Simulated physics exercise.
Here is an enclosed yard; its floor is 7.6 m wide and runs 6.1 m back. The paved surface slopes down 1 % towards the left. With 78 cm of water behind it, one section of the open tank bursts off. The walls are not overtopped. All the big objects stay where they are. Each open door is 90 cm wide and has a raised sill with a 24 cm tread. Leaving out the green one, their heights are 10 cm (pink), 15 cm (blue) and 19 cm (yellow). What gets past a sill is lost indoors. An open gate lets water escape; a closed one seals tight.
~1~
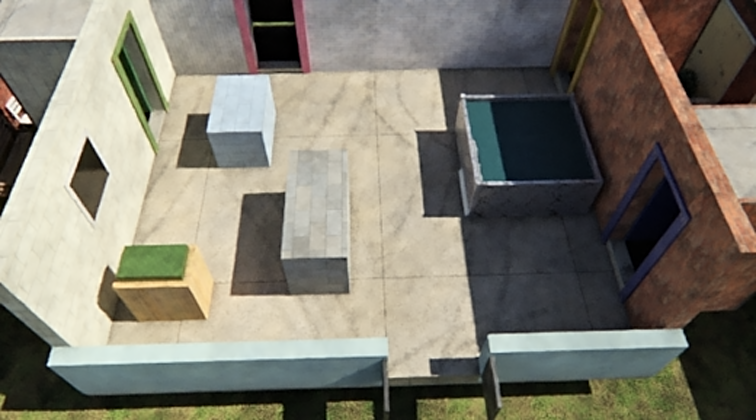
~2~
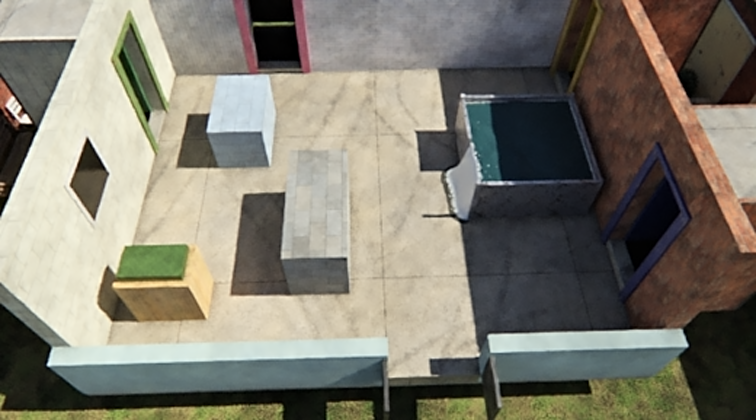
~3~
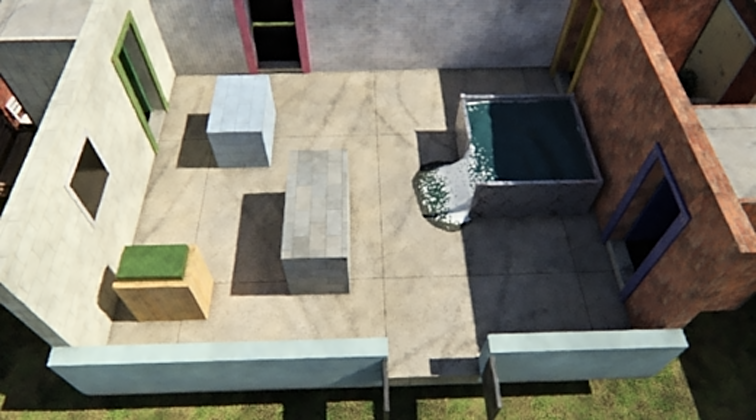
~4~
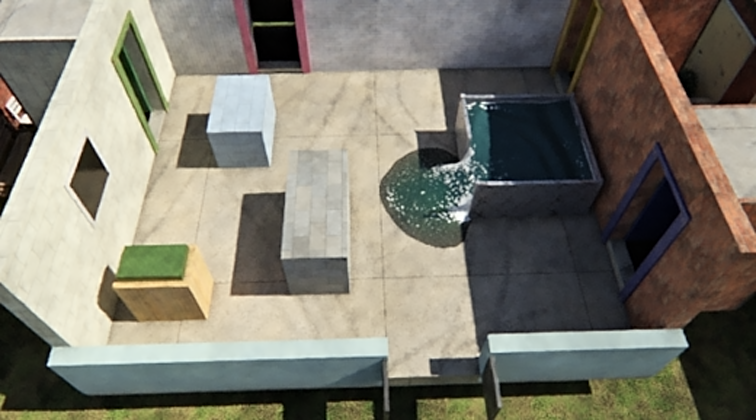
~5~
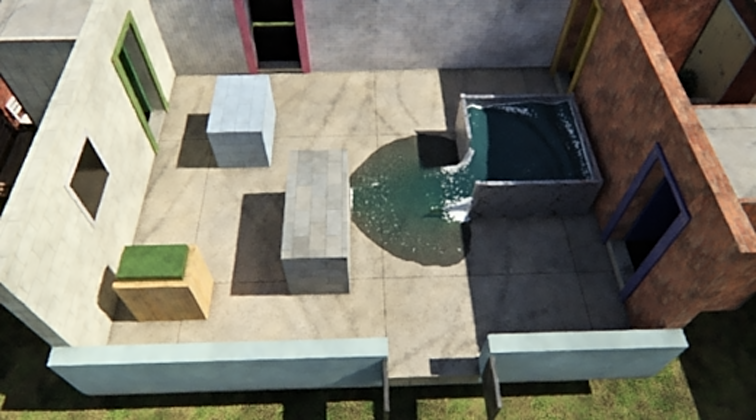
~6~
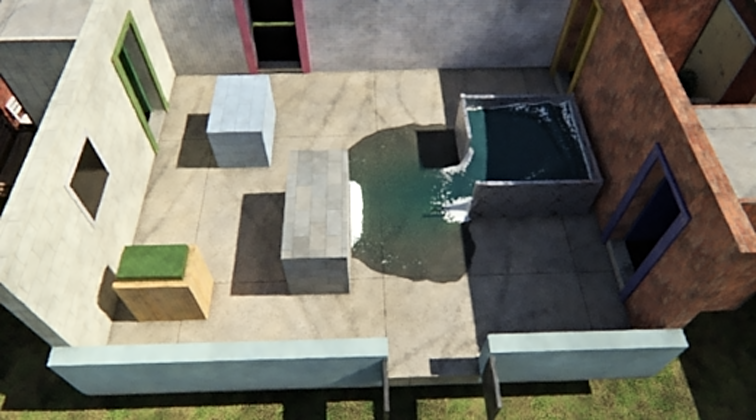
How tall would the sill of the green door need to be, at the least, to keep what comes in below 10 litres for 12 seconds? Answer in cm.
Close to 5.5 cm is just enough.
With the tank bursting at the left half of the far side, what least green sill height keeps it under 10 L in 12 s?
Then roughly 17 cm.
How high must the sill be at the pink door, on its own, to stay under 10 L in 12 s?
About 22 cm at pink.
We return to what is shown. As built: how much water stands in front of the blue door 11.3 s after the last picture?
Some 0.5 cm.
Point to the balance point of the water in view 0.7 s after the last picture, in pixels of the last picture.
Near (466, 185).
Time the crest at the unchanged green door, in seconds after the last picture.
Around 6.0 s.
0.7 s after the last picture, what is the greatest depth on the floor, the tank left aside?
About 44 cm.
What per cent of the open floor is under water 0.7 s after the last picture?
About 25 per cent.
Then, 0.7 s after the last picture water covers 25 % of the floor, deepest (44 cm) near (357, 206); it has not reached the green door.
Then, 2.3 s after the last picture water covers 45 % of the floor, deepest (26 cm) near (357, 215); 1 cm at the green door, 0 litres in over its 6 cm sill.
Then, 11.3 s after the last picture water covers 90 % of the floor, deepest (12 cm) near (107, 345); 6 cm at the green door, 6 litres in over its 6 cm sill.
At the green door as built, the water peaked near 7 cm, 5.9 s after the last picture.
With a sill of 4.5 cm, 20 litres would have come in within the 12 s; with 6 cm, 6 litres. So under 10 litres takes about 5.5 cm.
